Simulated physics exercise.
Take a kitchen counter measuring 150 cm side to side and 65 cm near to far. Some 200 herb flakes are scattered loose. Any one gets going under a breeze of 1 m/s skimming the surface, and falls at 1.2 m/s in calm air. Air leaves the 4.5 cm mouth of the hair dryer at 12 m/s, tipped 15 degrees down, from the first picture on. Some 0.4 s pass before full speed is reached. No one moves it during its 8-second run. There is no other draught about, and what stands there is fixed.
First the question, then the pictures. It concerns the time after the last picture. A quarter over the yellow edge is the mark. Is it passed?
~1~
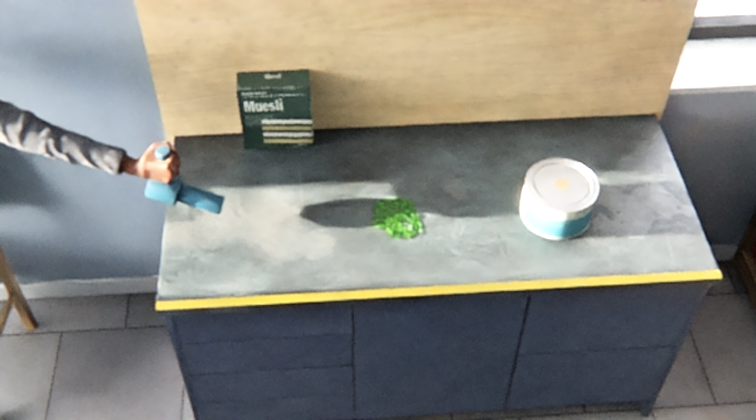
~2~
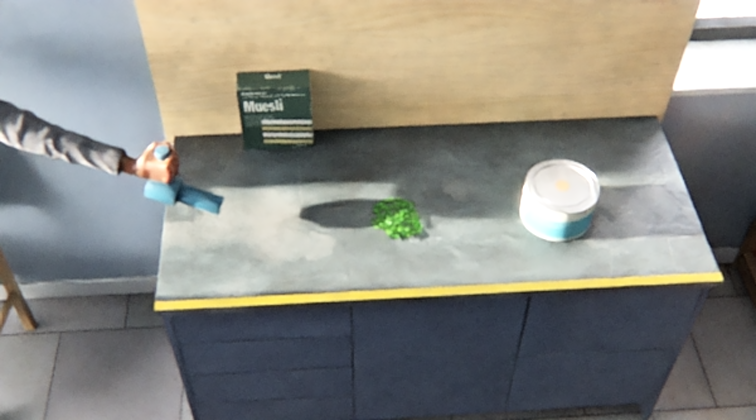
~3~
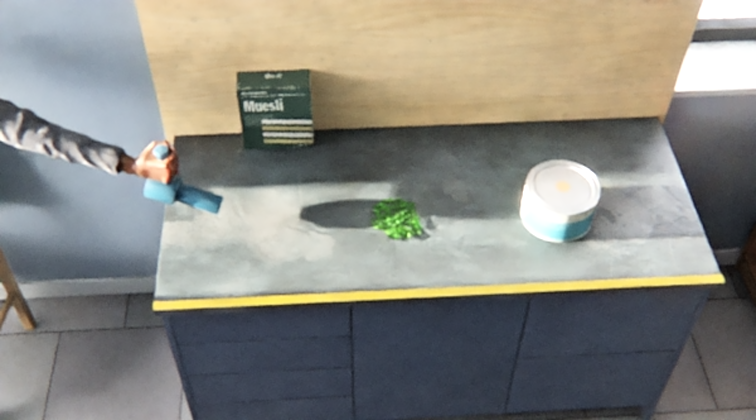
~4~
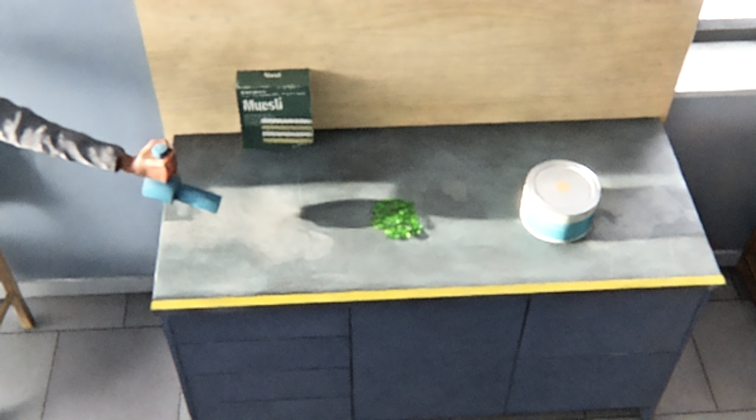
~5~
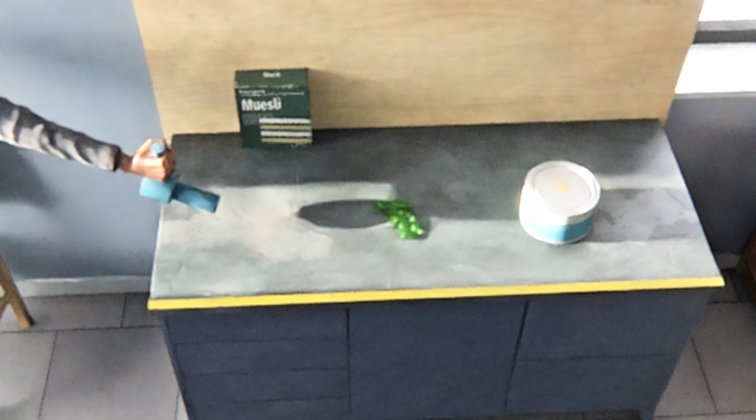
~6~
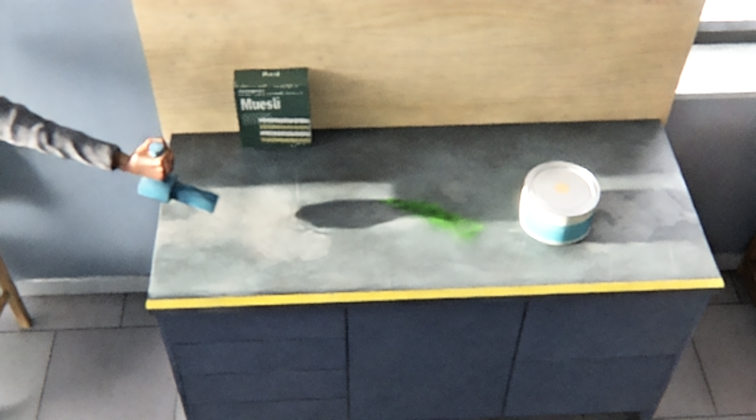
No, it is not passed.
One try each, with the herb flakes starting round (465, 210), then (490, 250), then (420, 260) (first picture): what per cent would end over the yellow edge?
First try 4 %, second 40 %, third 80 %.
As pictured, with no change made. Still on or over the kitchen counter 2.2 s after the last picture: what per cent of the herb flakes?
Near 20 %.
Then, 1.2 s after the last picture the count stands so, 0 % are over the yellow edge; the middle of those still in play is near (640, 159).
Then, 2.2 s after the last picture the count stands so, 0 % are over the yellow edge; the middle of those still in play is near (585, 188).
Then, 4.0 s after the last picture the count stands so, 4 % are over the yellow edge.
Then, 7.6 s after the last picture, at the end, 4 % are over the yellow edge.
